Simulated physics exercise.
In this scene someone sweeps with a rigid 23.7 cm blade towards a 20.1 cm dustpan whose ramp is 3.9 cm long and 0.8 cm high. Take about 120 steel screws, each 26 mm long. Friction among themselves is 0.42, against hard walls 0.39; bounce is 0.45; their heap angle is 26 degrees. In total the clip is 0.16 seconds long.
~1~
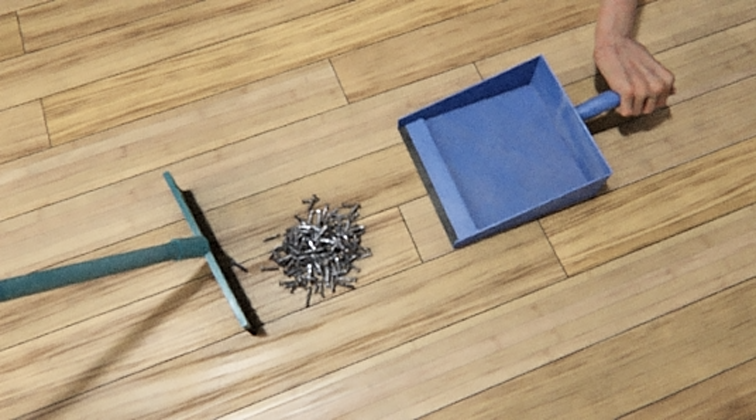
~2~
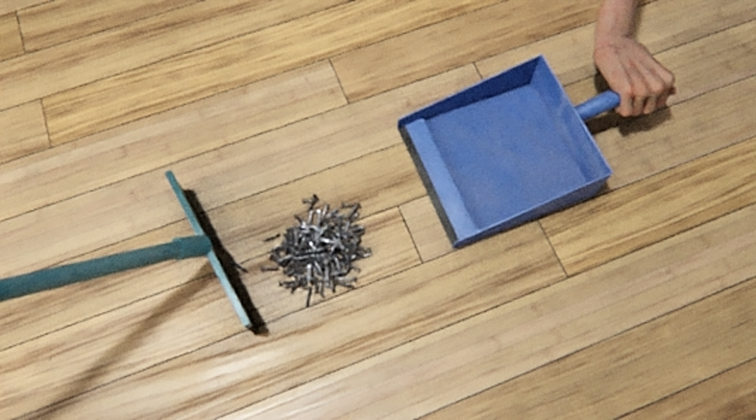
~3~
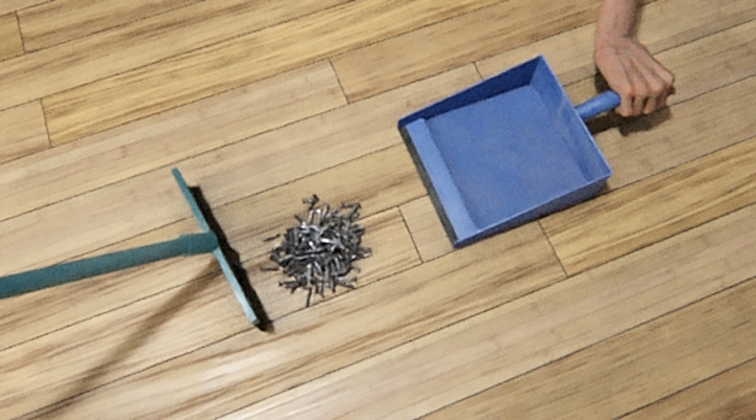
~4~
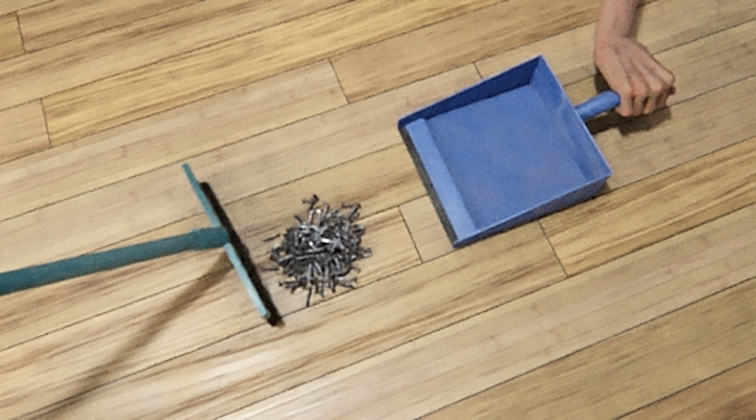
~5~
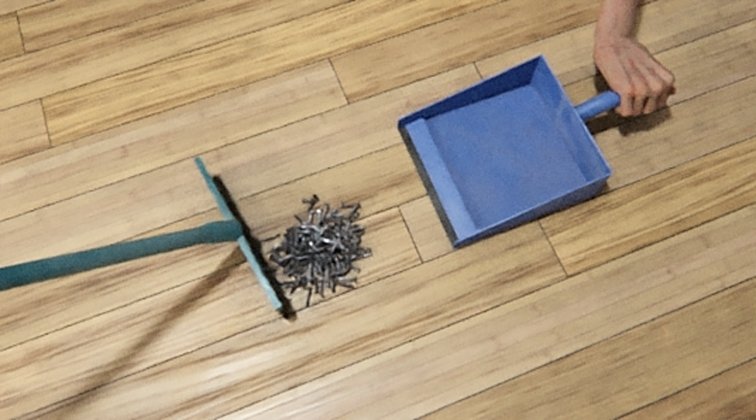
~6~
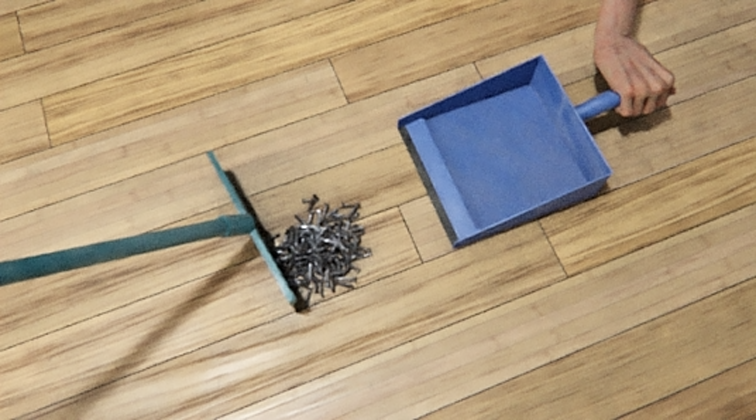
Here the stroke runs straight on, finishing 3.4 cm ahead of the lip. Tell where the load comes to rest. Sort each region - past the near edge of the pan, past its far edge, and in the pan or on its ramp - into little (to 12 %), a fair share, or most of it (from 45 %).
Past the pan's near side: Little, past the pan's far side: Little, in the pan or on its ramp: A fair share.
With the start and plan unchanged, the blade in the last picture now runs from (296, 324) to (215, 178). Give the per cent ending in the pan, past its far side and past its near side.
You'd see pan at 5, far at 0 and near at 20.
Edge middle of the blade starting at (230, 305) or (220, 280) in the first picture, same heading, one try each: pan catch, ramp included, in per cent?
Roughly 15 % and 20 %.
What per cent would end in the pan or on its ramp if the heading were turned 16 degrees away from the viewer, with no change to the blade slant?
That gives near 10 in a hundred.
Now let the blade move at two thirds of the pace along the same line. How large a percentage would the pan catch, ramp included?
Some 15 %.
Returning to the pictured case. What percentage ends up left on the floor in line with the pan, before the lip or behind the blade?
Share there: About 75 %.
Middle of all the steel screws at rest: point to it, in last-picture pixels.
Approximately (424, 197) in the last picture.
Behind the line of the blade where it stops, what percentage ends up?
Around 0 in a hundred.
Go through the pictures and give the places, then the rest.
The first picture shows blade from (246, 325) to (169, 178), moved 0.0 cm, 0 of the pieces shifted so far; middle of the pieces at (323, 253); pan at (506, 156).
The second picture shows blade from (248, 324) to (171, 177), moved 0.3 cm, 0 of the pieces shifted so far; middle of the pieces at (323, 253).
The third picture shows blade from (254, 320) to (177, 174), moved 1.2 cm, 0 of the pieces shifted so far; middle of the pieces at (323, 253).
The fourth picture shows blade from (265, 314) to (187, 169), moved 2.6 cm, 1 of the pieces shifted so far; middle of the pieces at (323, 253).
The fifth picture shows blade from (279, 307) to (200, 164), moved 4.4 cm, 1 of the pieces shifted so far; middle of the pieces at (323, 249).
The sixth picture shows blade from (292, 300) to (212, 158), moved 6.2 cm, 10 of the pieces shifted so far; middle of the pieces at (323, 249); pan at (506, 156).
Then, 0.17 s after the last picture, middle of the blade 15 cm from the lip; 0 % over the lip, far side 0 %, near side 0 %.
Then, 0.29 s after the last picture, middle of the blade 8 cm from the lip; 0 % over the lip, far side 0 %, near side 0 %.
Then, 0.54 s after the last picture, middle of the blade 5 cm from the lip; 25 % over the lip, far side 0 %, near side 0 %.
In the end, near side 0 %, far side 0 %, pan 25 %, in front of the lip or behind the blade 75 %.
